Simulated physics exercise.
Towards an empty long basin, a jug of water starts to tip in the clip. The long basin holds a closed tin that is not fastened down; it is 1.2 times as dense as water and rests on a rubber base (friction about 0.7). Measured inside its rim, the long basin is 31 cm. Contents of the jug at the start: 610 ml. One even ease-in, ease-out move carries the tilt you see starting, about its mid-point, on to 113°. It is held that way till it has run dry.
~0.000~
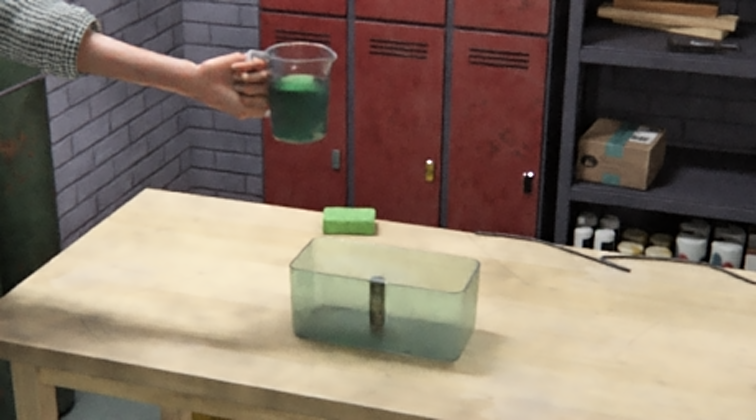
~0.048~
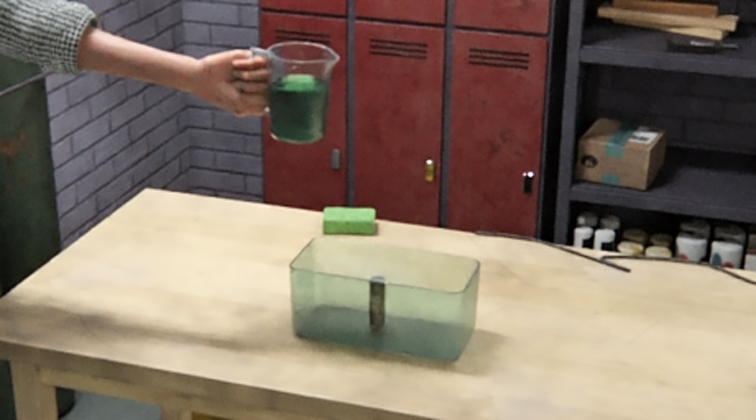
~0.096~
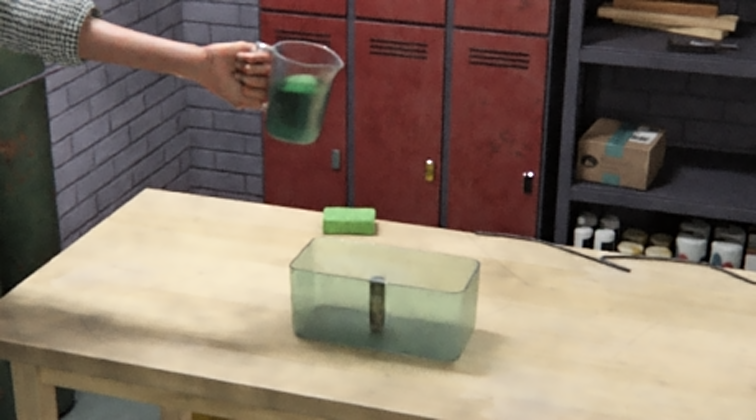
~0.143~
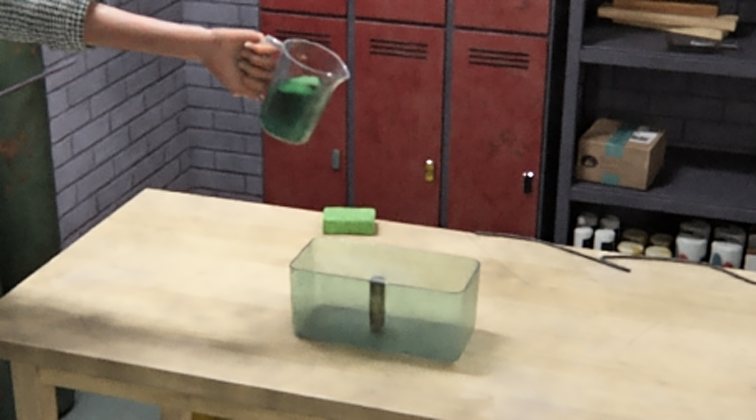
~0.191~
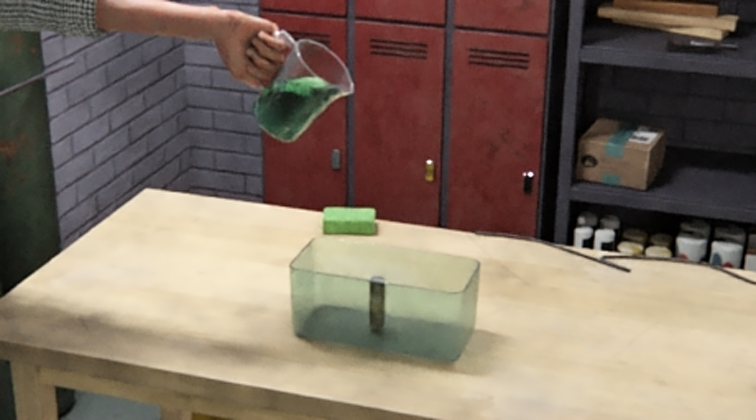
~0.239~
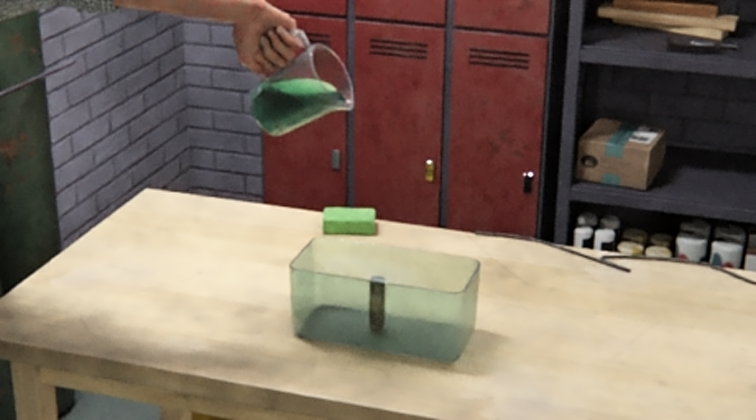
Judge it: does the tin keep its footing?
It will stay on its base.
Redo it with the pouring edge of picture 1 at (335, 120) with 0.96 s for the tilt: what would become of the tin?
It tumbles.
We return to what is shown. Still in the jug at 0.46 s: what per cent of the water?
Roughly 54 per cent.
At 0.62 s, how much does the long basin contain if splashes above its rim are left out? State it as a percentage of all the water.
I reckon close to 50 per cent.
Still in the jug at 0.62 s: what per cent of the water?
What remains is about 12 percent of it all.
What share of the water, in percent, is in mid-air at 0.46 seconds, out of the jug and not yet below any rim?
About 44 per cent.
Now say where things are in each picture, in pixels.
In the first frame, tilt 0°; pouring edge (336, 57); surface from (273, 79) to (327, 85); the long basin's rim runs from (301, 253) to (472, 278); the tin's top is at (377, 282).
In the second frame, tilt 3°; pouring edge (338, 59); surface from (274, 79) to (328, 85).
In the third frame, tilt 11°; pouring edge (343, 66); surface from (275, 80) to (330, 86).
In the fourth frame, tilt 23°; pouring edge (349, 77); surface from (273, 85) to (333, 88).
In the fifth frame, tilt 39°; pouring edge (353, 92); surface from (266, 89) to (338, 92).
In the sixth frame, tilt 56°; pouring edge (352, 109); surface from (257, 85) to (344, 99).
By 0.46 s the tilt is 113° and 54 per cent is still to pour; the tin stands where it began.
By 0.62 s the tilt is 113° and 11 per cent is still to pour; the tin stands where it began.
By 0.80 s the tilt is 113° and 1 per cent is still to pour; the tin stands where it began.
By 0.98 s the tilt is 113° and 0 per cent is still to pour; the tin stands where it began.
At rest the tin stands where it began.
